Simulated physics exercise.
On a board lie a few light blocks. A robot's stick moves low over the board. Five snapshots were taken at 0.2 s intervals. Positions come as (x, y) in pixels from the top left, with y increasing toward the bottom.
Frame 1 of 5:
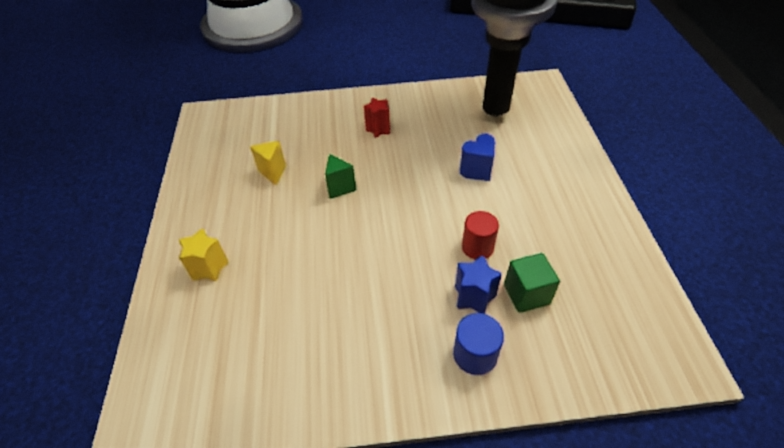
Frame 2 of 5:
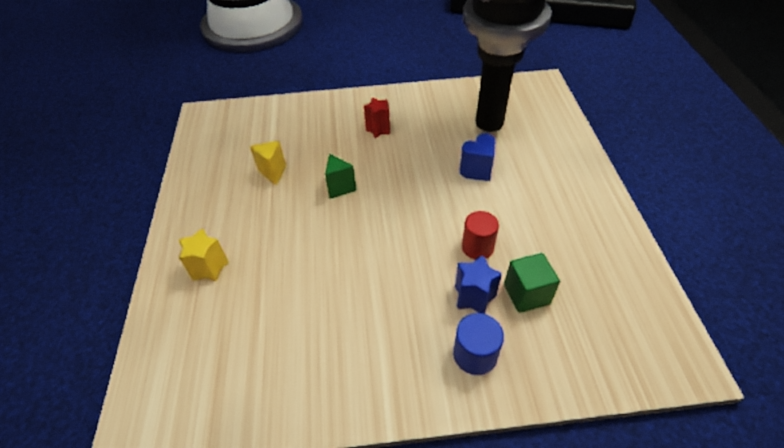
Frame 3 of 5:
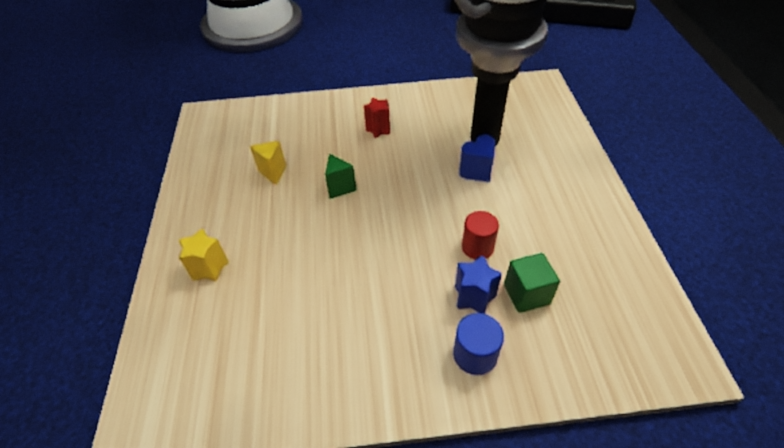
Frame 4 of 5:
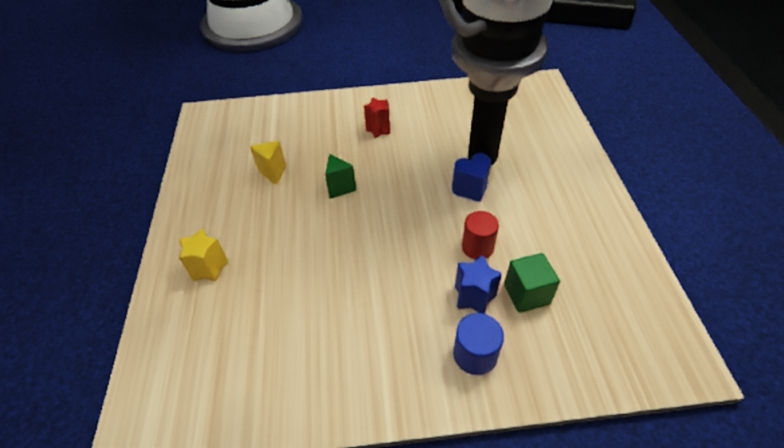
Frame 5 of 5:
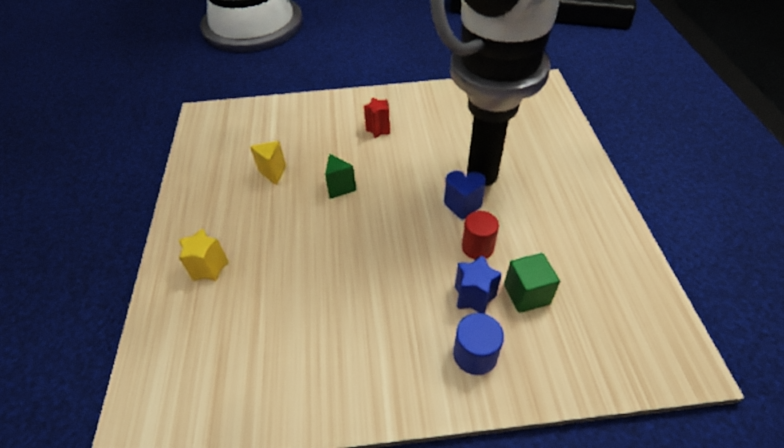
The clip shows small coloured blocks on a wooden board as a robot's black stick moves down to the blue heart block, then pushes it a short way down and slightly left toward the red round block, while the others stay still.
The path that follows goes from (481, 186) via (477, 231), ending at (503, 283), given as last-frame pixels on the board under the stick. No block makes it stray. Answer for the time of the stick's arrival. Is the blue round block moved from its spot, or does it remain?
The result: It moves.
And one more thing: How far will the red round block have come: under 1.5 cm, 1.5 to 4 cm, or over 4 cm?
The block shifts more than 4 cm.
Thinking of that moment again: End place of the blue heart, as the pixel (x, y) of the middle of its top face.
My prediction: (449, 201).
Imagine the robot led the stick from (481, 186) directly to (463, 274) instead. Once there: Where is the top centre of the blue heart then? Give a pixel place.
About (443, 206).
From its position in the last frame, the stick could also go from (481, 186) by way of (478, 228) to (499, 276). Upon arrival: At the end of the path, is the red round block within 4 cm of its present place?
No
On the path given first. One third of the way, stick at (477, 207); blue heart at (451, 197), turned 70° clockwise.
Two thirds of the way, stick at (486, 240); blue heart at (449, 201), turned 90° clockwise; red round block at (488, 253).
At the end, stick at (505, 274); blue heart at (449, 201), turned 90° clockwise; blue round block at (476, 348); red round block at (495, 287); green four-sided block at (545, 279), turned 25° anticlockwise.
